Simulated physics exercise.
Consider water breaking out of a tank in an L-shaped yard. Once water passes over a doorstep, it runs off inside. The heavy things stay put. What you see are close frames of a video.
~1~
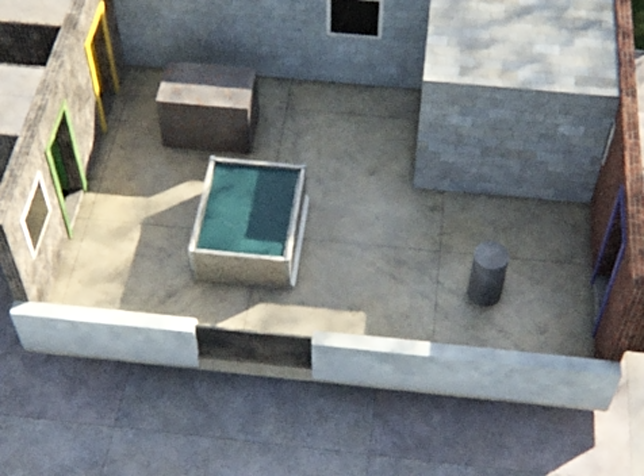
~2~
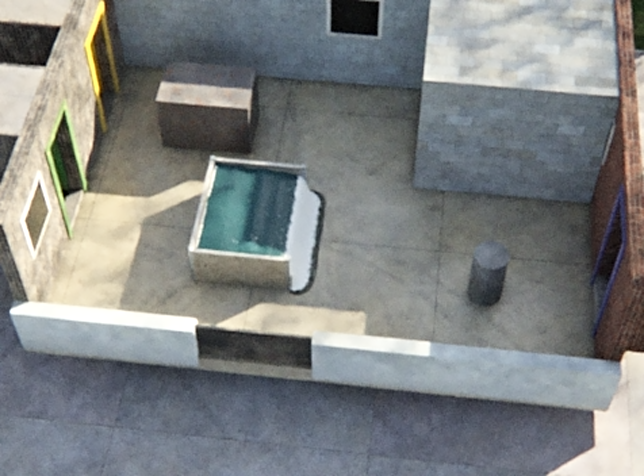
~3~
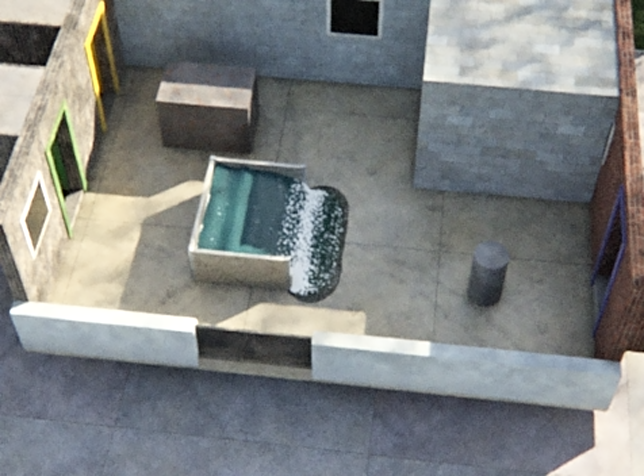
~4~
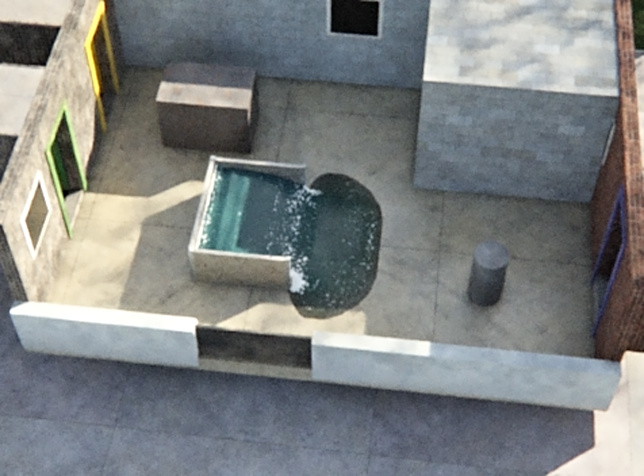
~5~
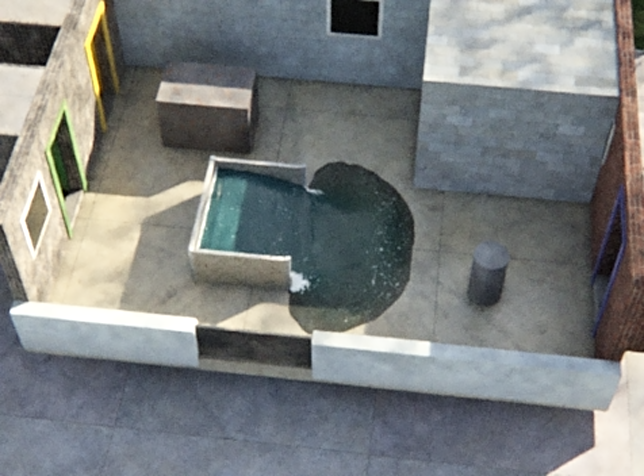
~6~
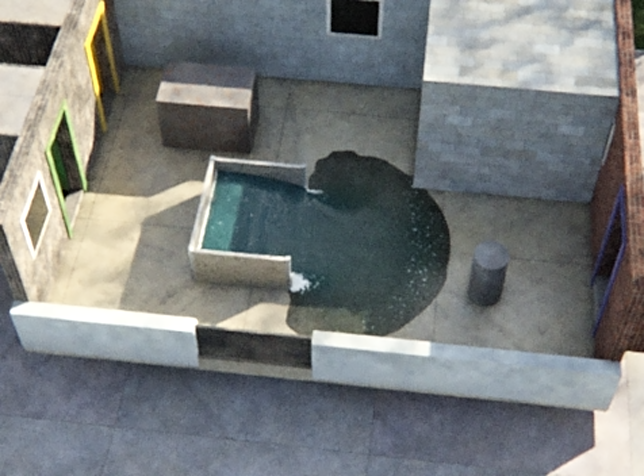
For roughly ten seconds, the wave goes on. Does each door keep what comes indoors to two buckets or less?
Outcome: I predict the green door will remain at two buckets or below; I predict the blue door will remain at two buckets or below; I predict the yellow door will remain at two buckets or below.
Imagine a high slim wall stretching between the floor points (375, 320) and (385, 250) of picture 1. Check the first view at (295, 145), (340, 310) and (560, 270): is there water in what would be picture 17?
Taking them in order, I'd say parched, soaked and soaked.
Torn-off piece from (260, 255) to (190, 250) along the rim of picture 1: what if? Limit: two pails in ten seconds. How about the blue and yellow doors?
Blue stays under, yellow goes over.
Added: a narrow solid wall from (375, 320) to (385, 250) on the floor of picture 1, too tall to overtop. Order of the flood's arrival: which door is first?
Answer: The blue door.
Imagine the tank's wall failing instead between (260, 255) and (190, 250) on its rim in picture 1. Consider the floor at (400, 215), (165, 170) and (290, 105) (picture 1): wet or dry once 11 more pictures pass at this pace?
In the order given: Untouched, untouched and untouched.
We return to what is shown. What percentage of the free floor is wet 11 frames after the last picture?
Roughly 45 percent, I reckon.
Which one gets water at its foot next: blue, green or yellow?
First comes the blue-painted one.
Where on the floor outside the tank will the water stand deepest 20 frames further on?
It will be deepest around (588, 316).
A moment on, water covers 40 % of the floor; the green door not reached, the blue door not reached, the yellow door not reached.
Next, water covers 45 % of the floor; the green door not reached, the blue door wet at the sill, nothing in, the yellow door not reached.
Then, water covers 50 % of the floor; the green door not reached, the blue door wet at the sill, nothing in, the yellow door not reached.
Later, water covers 65 % of the floor; the green door not reached, the blue door wet at the sill, nothing in, the yellow door not reached.
In the end, water covers 85 % of the floor; the green door wet at the sill, nothing in, the blue door wet at the sill, nothing in, the yellow door wet at the sill, nothing in.
